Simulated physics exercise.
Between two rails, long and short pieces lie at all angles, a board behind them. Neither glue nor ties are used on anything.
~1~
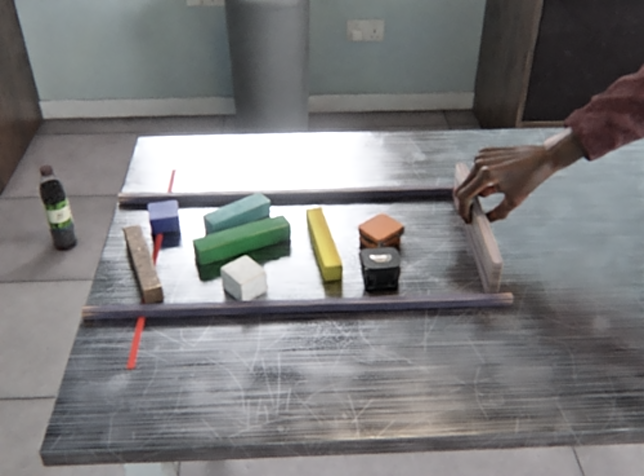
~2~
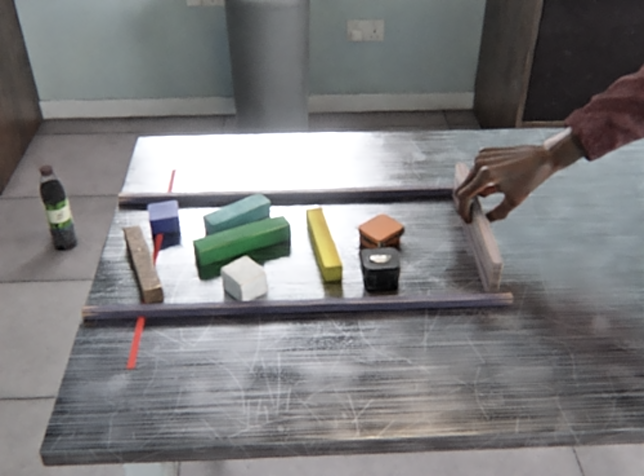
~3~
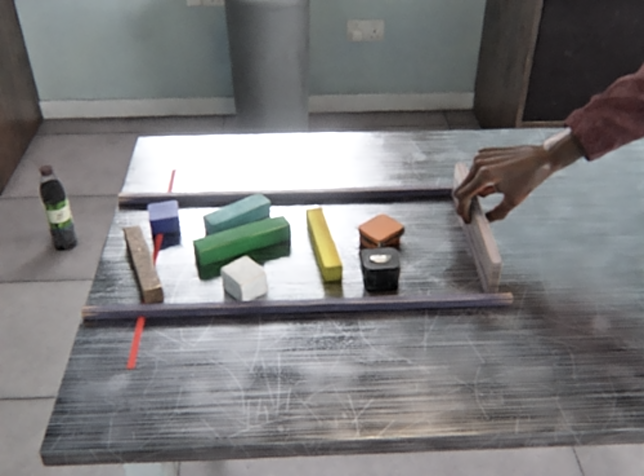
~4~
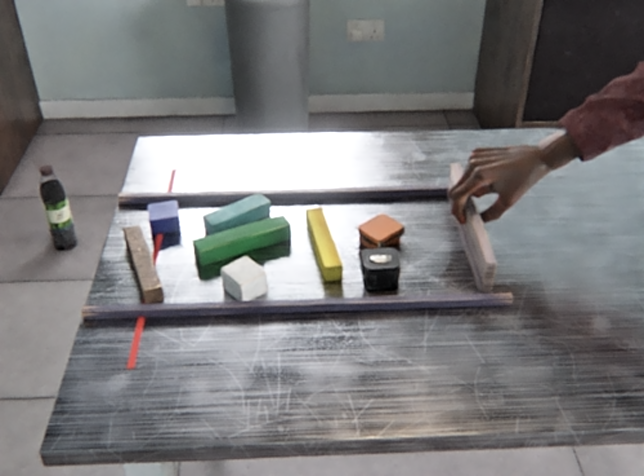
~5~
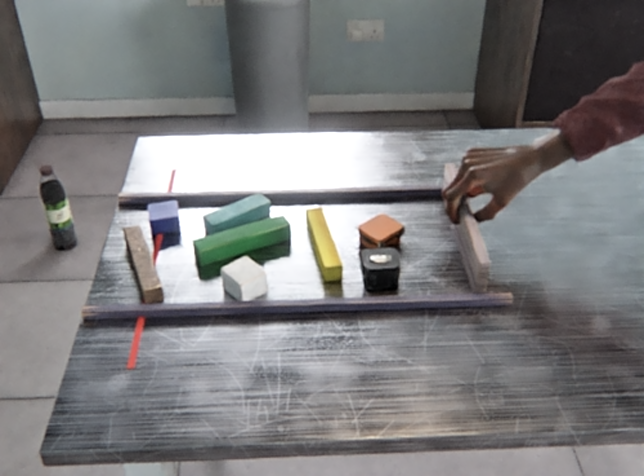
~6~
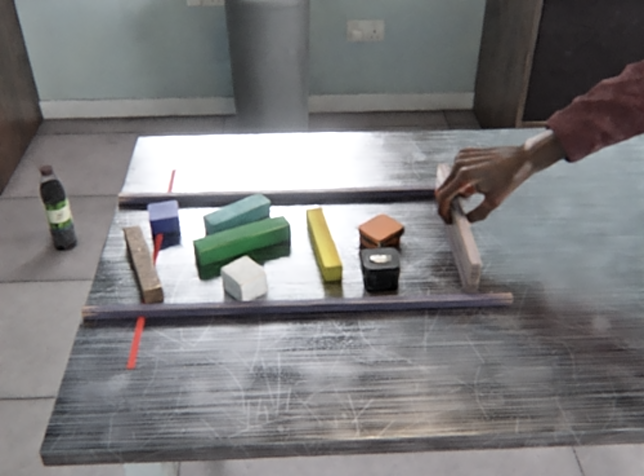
On a dark table, a hand slides an upright board slightly left toward scattered coloured blocks.
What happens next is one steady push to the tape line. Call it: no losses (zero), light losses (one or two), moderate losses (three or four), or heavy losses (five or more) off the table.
Moderate losses.
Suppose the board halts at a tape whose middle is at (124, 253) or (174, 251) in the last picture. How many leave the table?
Respectively 6 and 2.
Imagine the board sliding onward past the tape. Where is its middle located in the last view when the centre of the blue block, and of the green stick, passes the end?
The blue block puts it at (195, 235), the green stick at (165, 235).
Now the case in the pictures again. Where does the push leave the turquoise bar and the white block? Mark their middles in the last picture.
Around (130, 206), then around (90, 291).
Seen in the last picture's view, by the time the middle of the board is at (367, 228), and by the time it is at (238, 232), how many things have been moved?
At the first place 3, at the second 8.
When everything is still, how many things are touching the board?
Tally at the end: 3.
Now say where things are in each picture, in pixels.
Brown bar (143, 262); blue block (164, 217); turquoise bar (237, 215); board (475, 225); tape (156, 252), in the first frame.
Blue block (164, 217); yellow stick (323, 243), in the second frame.
Turquoise bar (237, 215); board (475, 225), in the third frame.
Brown bar (143, 262); orange case (380, 235), in the fourth frame.
Blue block (164, 217); white block (244, 280), in the fifth frame.
Brown bar (143, 262); blue block (164, 217); turquoise bar (237, 215); board (456, 226); tape (156, 252), in the sixth frame.
Early on, none off yet; brown bar at rest near (143, 262); blue block at rest near (164, 217); turquoise bar at rest near (237, 215).
Finally, the number that fall off is three or four; lost, green stick, blue block and brown bar.
